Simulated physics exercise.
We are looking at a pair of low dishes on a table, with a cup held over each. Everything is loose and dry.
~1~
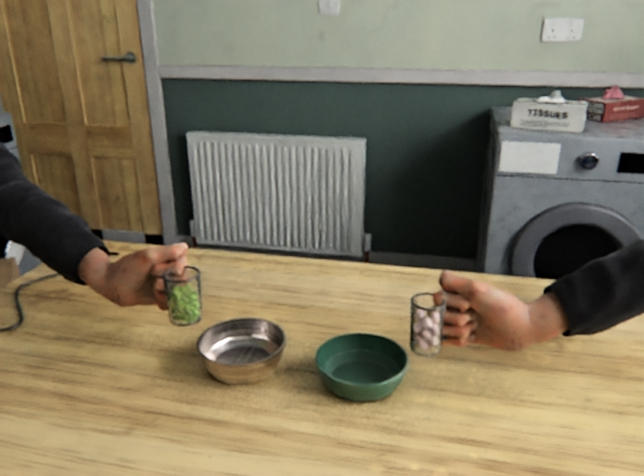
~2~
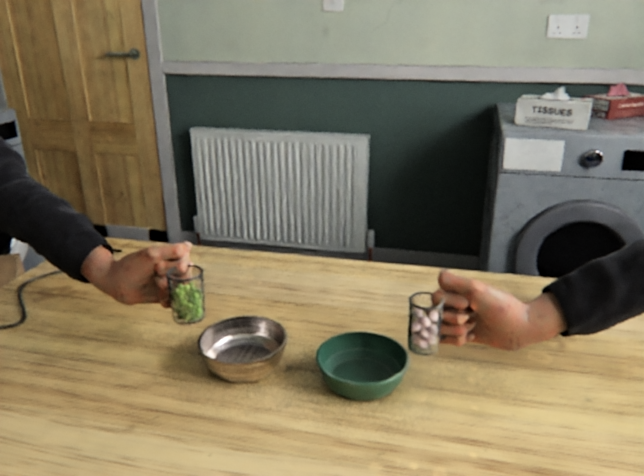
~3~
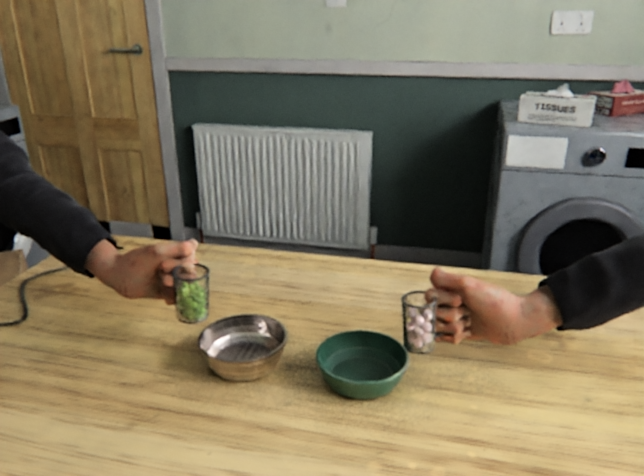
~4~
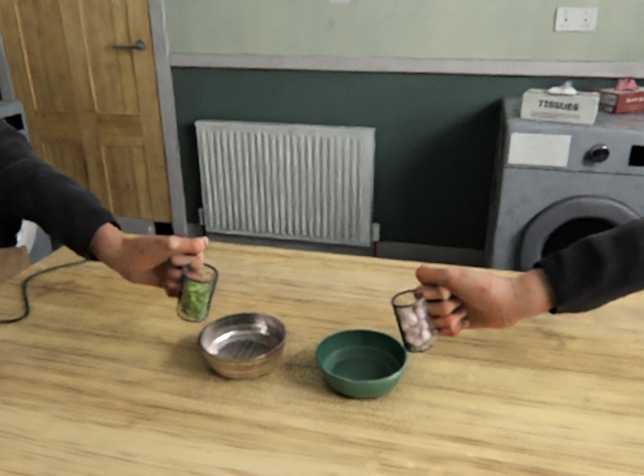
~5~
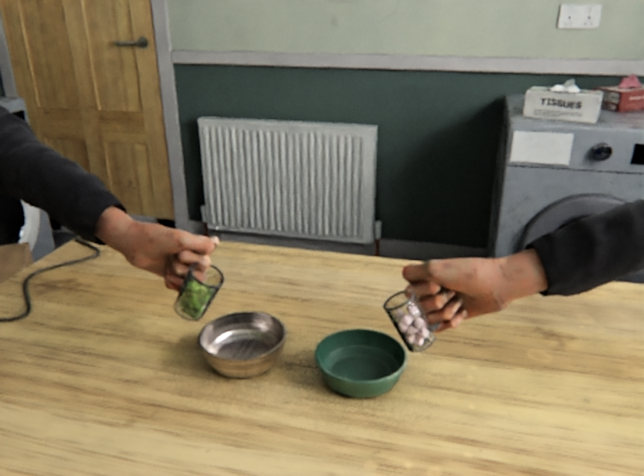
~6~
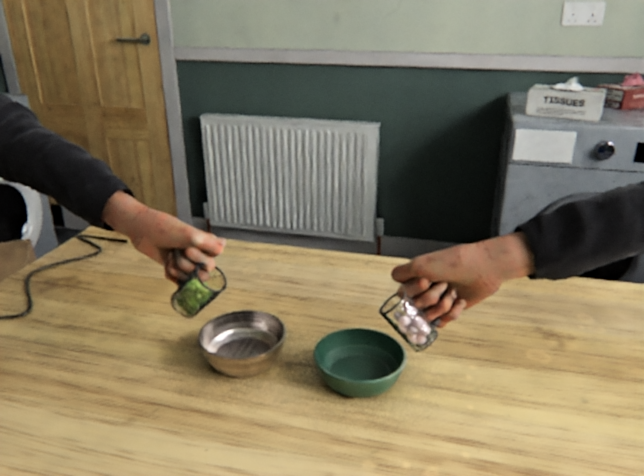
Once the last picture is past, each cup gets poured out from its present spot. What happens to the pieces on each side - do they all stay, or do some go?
Left dish - all stay. Right dish - all stay.
Then, 0.29 s on from there, left, the whole lot still in the cup; right, the whole lot still in the cup.
Then, 0.60 s on from there, left, the whole lot still in the cup; right, the whole lot still in the cup.
Then, 0.98 s on from there, left, only a few still in the cup, all but a few in the dish, only a few in the air; right, the whole lot in the dish.
In the end, left, the whole lot in the dish, none at all outside the dish; right, the whole lot in the dish, none at all outside the dish.
